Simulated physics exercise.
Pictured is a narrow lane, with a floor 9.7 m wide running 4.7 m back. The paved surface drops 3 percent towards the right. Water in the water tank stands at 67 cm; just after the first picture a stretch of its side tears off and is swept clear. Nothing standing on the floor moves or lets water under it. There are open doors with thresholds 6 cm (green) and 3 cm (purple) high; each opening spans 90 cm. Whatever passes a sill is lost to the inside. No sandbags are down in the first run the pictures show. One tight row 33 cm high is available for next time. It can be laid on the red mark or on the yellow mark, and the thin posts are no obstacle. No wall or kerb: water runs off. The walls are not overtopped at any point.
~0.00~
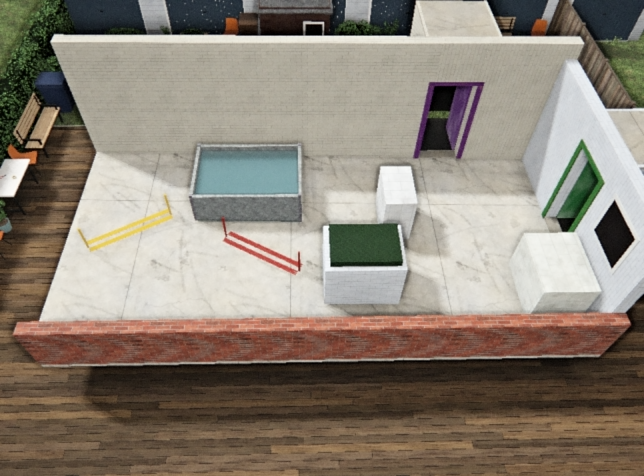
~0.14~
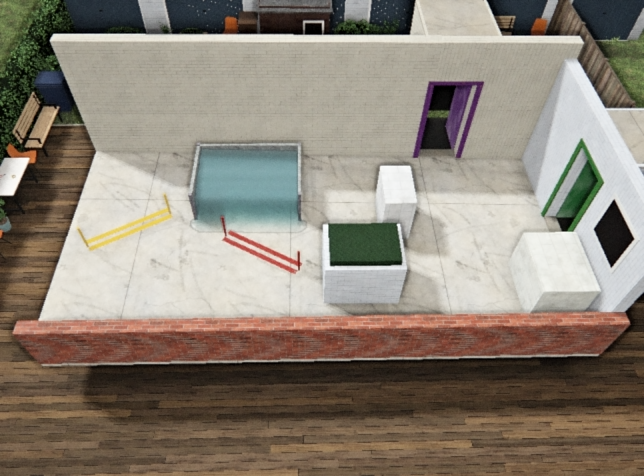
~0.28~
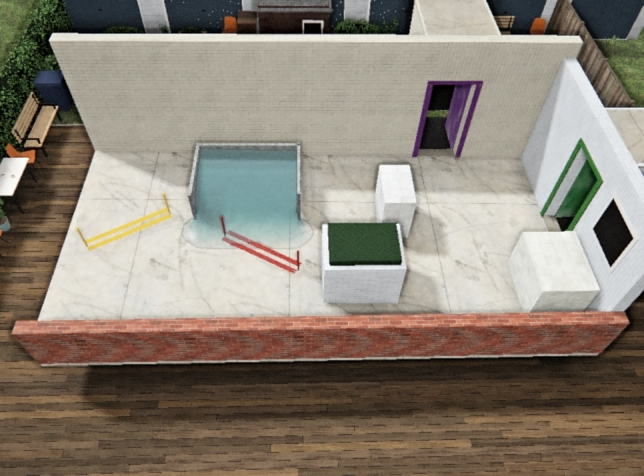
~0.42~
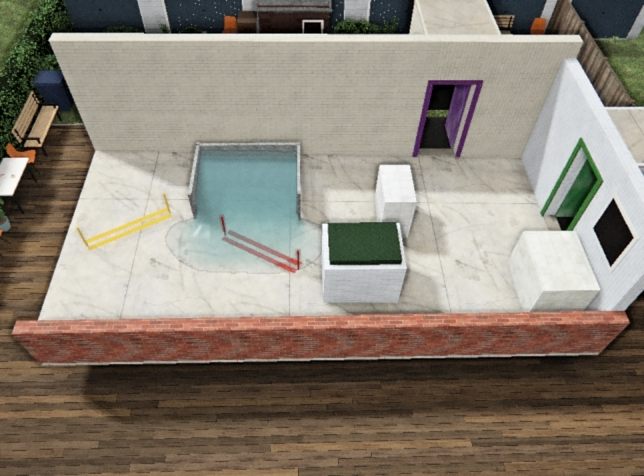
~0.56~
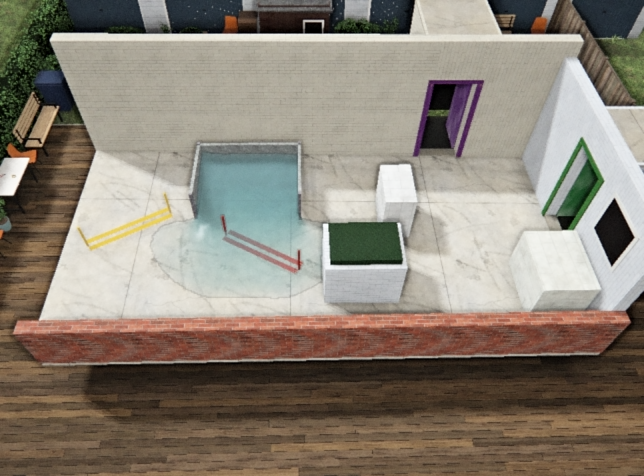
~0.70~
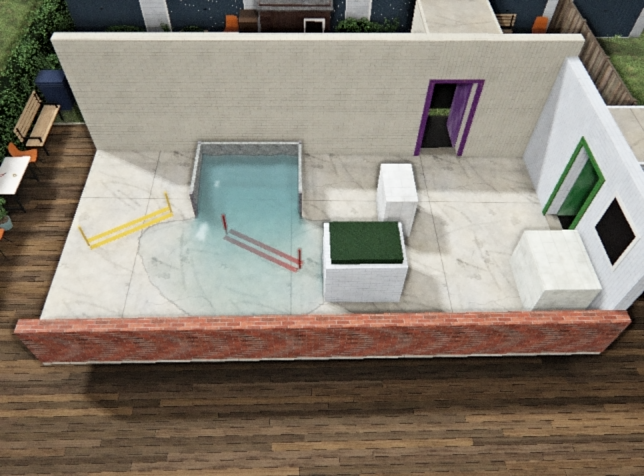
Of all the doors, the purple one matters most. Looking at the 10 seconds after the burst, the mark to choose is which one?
Choose the red mark.
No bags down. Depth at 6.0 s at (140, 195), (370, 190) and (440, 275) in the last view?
Around 2 cm, 3 cm and 2 cm.
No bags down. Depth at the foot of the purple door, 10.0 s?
About 7.0 cm.
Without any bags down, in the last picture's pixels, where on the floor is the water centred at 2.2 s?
Roughly (259, 273) in the last view.
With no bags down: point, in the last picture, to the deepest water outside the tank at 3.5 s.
Around (585, 334).
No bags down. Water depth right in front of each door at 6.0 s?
Green 3 cm, purple 0 cm.
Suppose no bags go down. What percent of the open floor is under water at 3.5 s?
Something near 45 per cent.
After 1.4 s water covers 25 % of the floor and is deepest (42 cm) near (310, 326) in the run without bags; in at the purple door, 0 L with no bags, 0 L with the row on red, 0 L on yellow.
After 2.2 s water covers 35 % of the floor and is deepest (31 cm) near (260, 317) in the run without bags; in at the purple door, 0 L with no bags, 0 L with the row on red, 0 L on yellow.
After 3.5 s water covers 45 % of the floor and is deepest (34 cm) near (585, 334) in the run without bags; in at the purple door, 0 L with no bags, 0 L with the row on red, 0 L on yellow.
After 6.0 s water covers 75 % of the floor and is deepest (21 cm) near (585, 334) in the run without bags; in at the purple door, 0 L with no bags, 0 L with the row on red, 0 L on yellow.
After 10.0 s water covers 75 % of the floor and is deepest (16 cm) near (585, 334) in the run without bags; in at the purple door, 34 L with no bags, 1 L with the row on red, 33 L on yellow.
